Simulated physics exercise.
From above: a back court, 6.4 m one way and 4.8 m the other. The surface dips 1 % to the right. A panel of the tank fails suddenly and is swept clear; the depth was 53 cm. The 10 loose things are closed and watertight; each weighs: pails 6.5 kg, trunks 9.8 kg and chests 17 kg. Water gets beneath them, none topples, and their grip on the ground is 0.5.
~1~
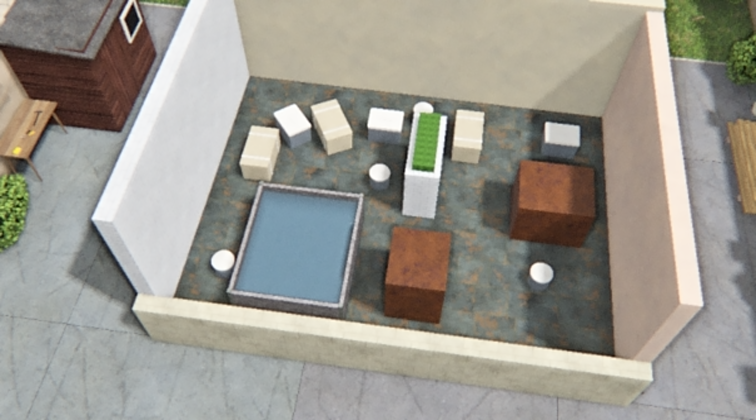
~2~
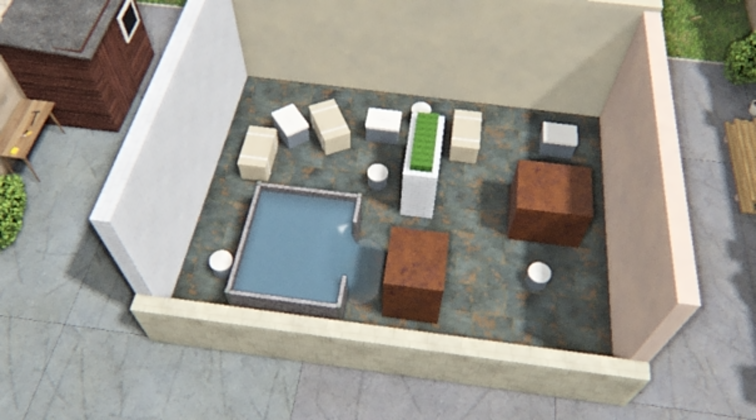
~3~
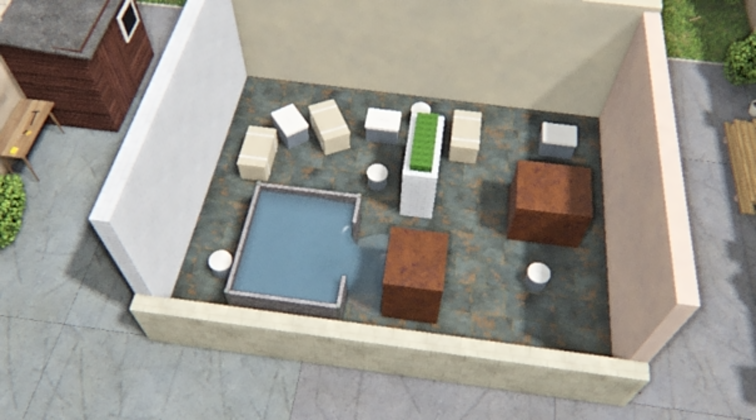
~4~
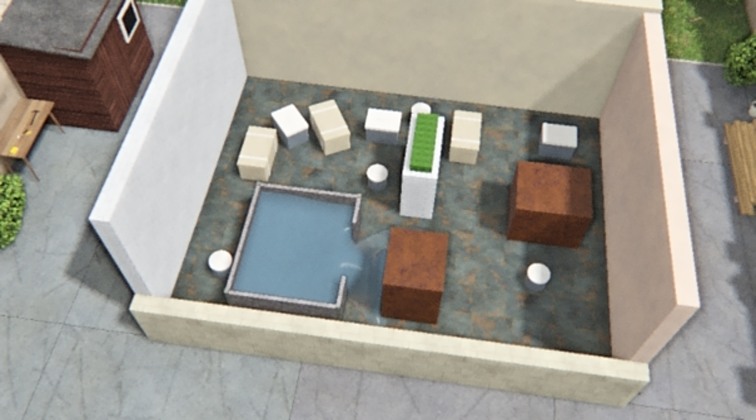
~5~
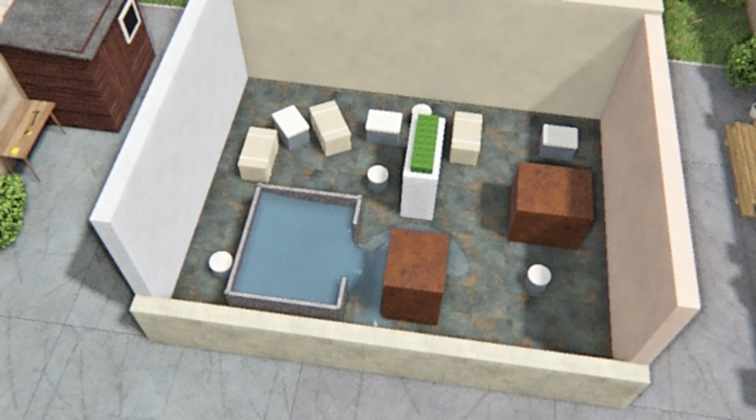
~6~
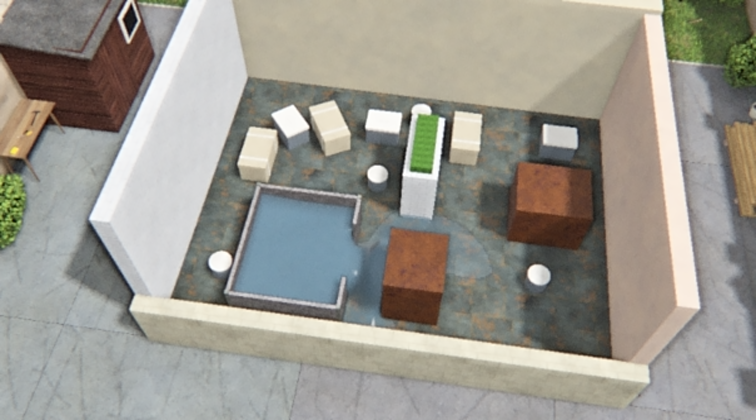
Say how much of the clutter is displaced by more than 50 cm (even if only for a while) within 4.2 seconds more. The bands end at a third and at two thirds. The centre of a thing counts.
Share: Less than a third.
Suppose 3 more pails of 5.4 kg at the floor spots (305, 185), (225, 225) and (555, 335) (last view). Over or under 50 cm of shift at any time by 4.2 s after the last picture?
In turn: Under, less, more.
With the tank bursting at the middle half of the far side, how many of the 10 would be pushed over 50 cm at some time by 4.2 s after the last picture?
Then 6.
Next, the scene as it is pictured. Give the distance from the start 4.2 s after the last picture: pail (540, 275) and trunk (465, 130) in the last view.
In that order: 40 cm, 10 cm.
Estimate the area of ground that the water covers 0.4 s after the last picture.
Some 7.0 m2.
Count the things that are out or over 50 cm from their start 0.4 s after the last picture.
0 of them.
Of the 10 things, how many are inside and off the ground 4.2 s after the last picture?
At that moment 1.
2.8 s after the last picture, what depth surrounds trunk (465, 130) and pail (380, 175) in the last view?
Roughly 3 and 4 cm.
Then, 0.4 s after the last picture 0 of 10 are over 50 cm from their spots; 0 afloat.
Then, 1.5 s after the last picture 0 of 10 are over 50 cm from their spots; 0 afloat.
Then, 2.8 s after the last picture 0 of 10 are over 50 cm from their spots; 0 afloat.
Then, 4.2 s after the last picture 0 of 10 are over 50 cm from their spots, and 0 have been at some point; 1 afloat.
